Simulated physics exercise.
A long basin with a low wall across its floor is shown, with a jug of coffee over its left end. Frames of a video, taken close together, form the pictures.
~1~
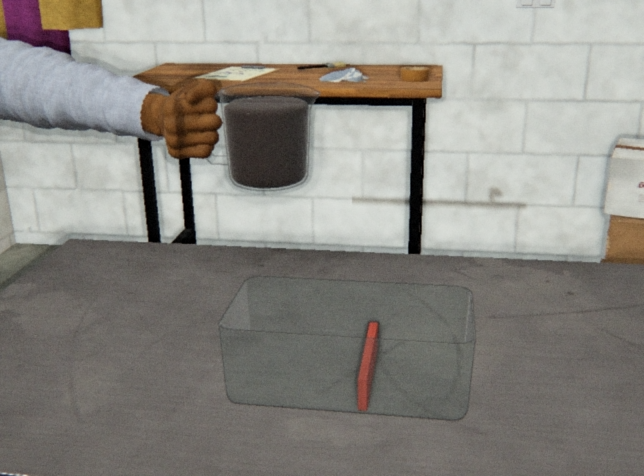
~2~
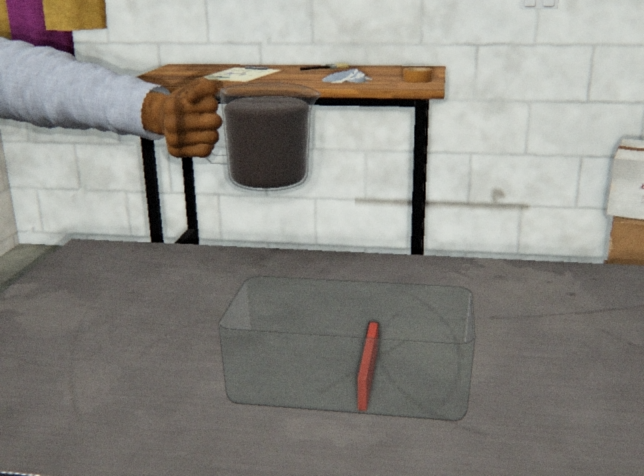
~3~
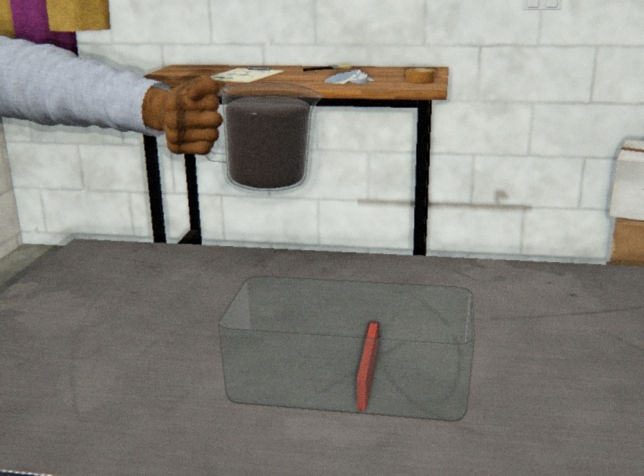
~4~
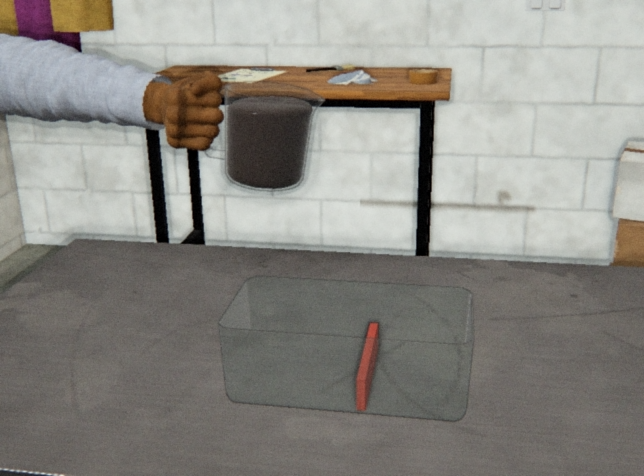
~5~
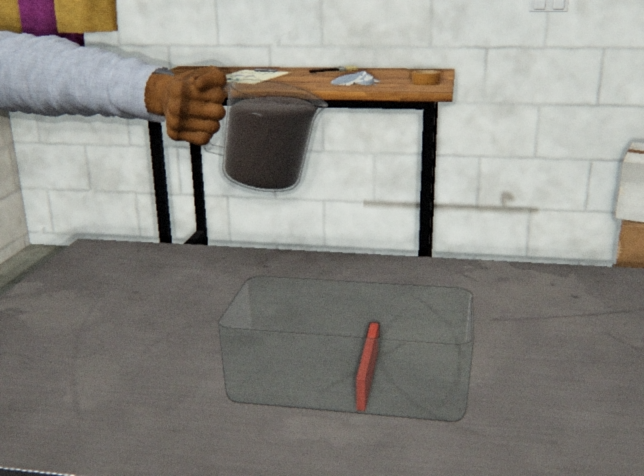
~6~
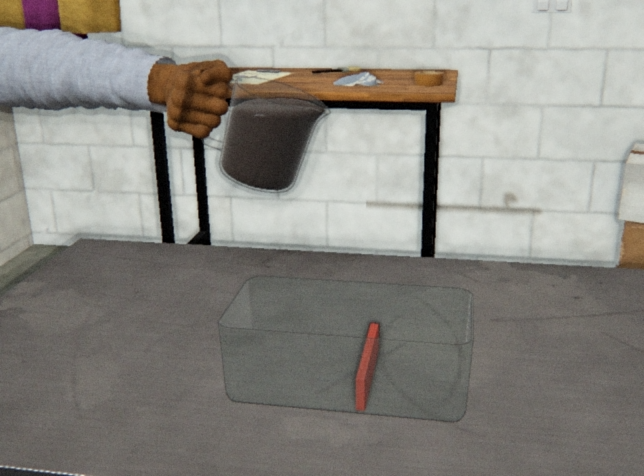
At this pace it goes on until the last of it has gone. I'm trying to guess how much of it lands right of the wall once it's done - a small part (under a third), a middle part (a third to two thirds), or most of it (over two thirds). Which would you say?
I'd say most of it, over two thirds.
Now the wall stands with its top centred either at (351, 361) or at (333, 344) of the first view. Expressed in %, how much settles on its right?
The first position gives around 80 percent, the second around 95 percent.
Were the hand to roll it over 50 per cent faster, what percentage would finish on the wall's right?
I'd say close to 70 per cent.
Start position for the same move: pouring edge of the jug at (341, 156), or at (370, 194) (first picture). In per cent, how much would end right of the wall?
About 80 % the first time, about 90 % the second.
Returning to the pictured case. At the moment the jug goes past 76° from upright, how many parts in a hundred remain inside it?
About 65 % remains.
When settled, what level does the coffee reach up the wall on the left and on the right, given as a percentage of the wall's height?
Left side: Approx. 10 %; right side: Approx. 60 %.
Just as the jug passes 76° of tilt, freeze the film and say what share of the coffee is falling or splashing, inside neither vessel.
I'd say some 25 per cent.
A moment on, the jug is tipped on its side and 67 per cent is still to pour, 0 is left of the wall and 7 right of it.
Next, the jug is tipped right over and 11 per cent is still to pour, 2 is left of the wall and 64 right of it.
Then the jug is tipped right over and 0 per cent is still to pour, 21 is left of the wall and 76 right of it.
Later the jug is tipped right over and 0 per cent is still to pour, 21 is left of the wall and 76 right of it.
In the end 21 per cent lies left of the wall, 76 right of it and 3 outside.
